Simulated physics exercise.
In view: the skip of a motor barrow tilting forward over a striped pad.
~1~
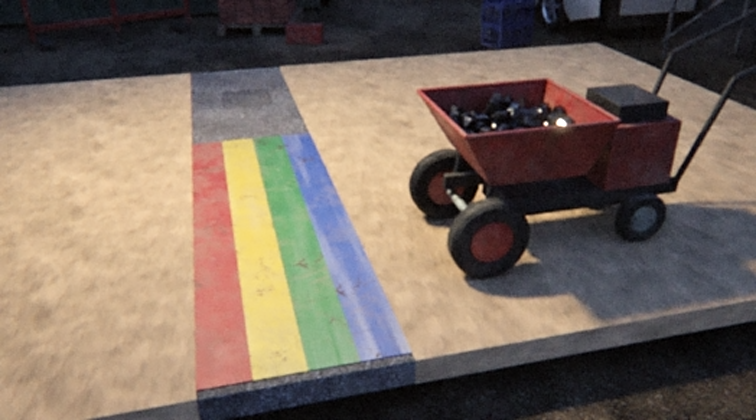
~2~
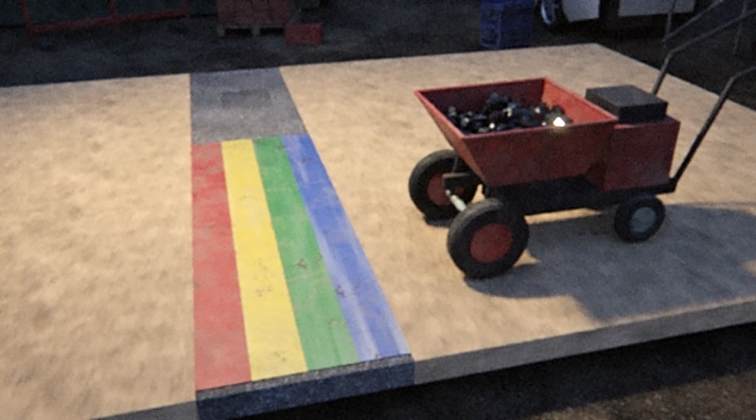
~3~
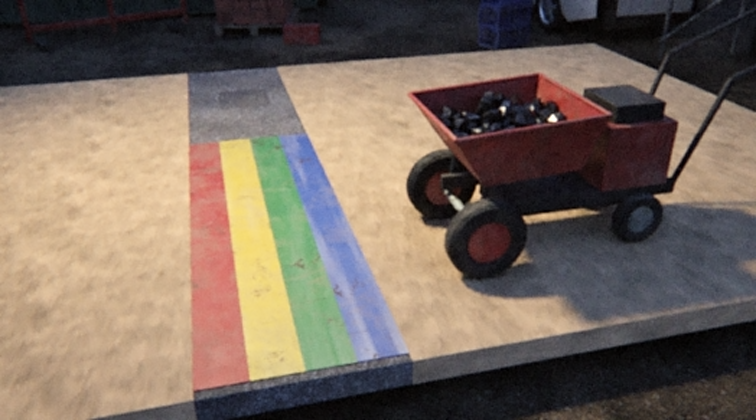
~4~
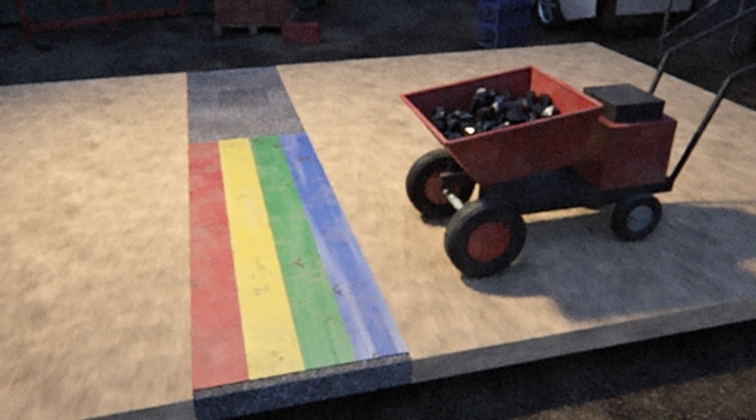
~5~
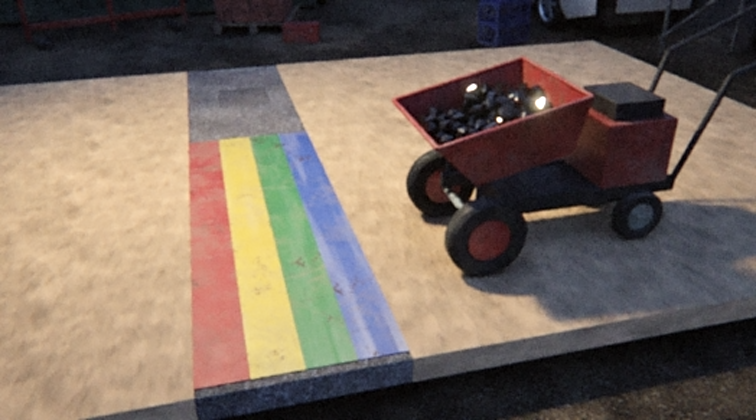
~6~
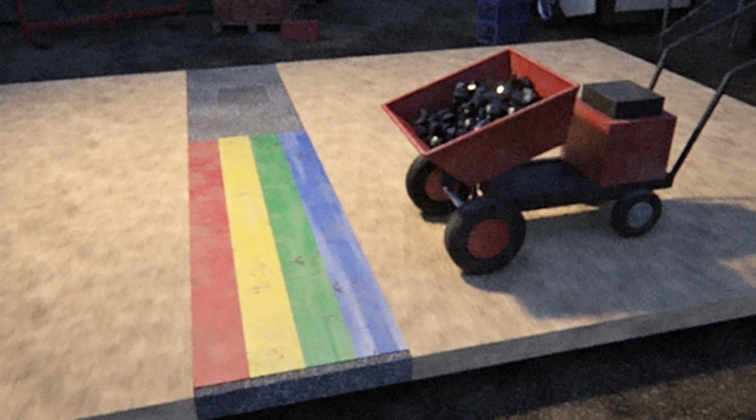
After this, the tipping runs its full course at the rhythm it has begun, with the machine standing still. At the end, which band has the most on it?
The blue strip carries the most.
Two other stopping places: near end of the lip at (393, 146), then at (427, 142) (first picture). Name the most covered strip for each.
At the first place the yellow one, at the second the green strip.
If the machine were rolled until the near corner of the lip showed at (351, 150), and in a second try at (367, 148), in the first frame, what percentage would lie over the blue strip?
The first gives 0 %, the second 0 %.
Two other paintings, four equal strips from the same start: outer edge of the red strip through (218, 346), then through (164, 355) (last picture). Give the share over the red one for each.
Roughly 0 per cent, and 0 per cent.
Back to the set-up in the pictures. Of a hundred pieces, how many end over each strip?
In per cent, blue strip 35, green strip 25, yellow strip 10 and red strip 5.
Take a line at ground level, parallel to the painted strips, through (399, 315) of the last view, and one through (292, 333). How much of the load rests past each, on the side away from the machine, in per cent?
First some 70, then 10 per cent.
Soon after the last picture, skip tipped steeply; all in the skip.
A little later, skip tipped right over; nearly all in the skip; a stray few over the blue strip; a stray few over the green strip.
Later still, skip tipped right over; about half in the skip; about a quarter over the blue strip; about a quarter over the green strip; a small part over the yellow strip; a stray few over the red strip.
By the end, skip tipped right over; about a quarter in the skip; about a third over the blue strip; about a quarter over the green strip; a small part over the yellow strip; a stray few over the red strip; a small part off the paint.
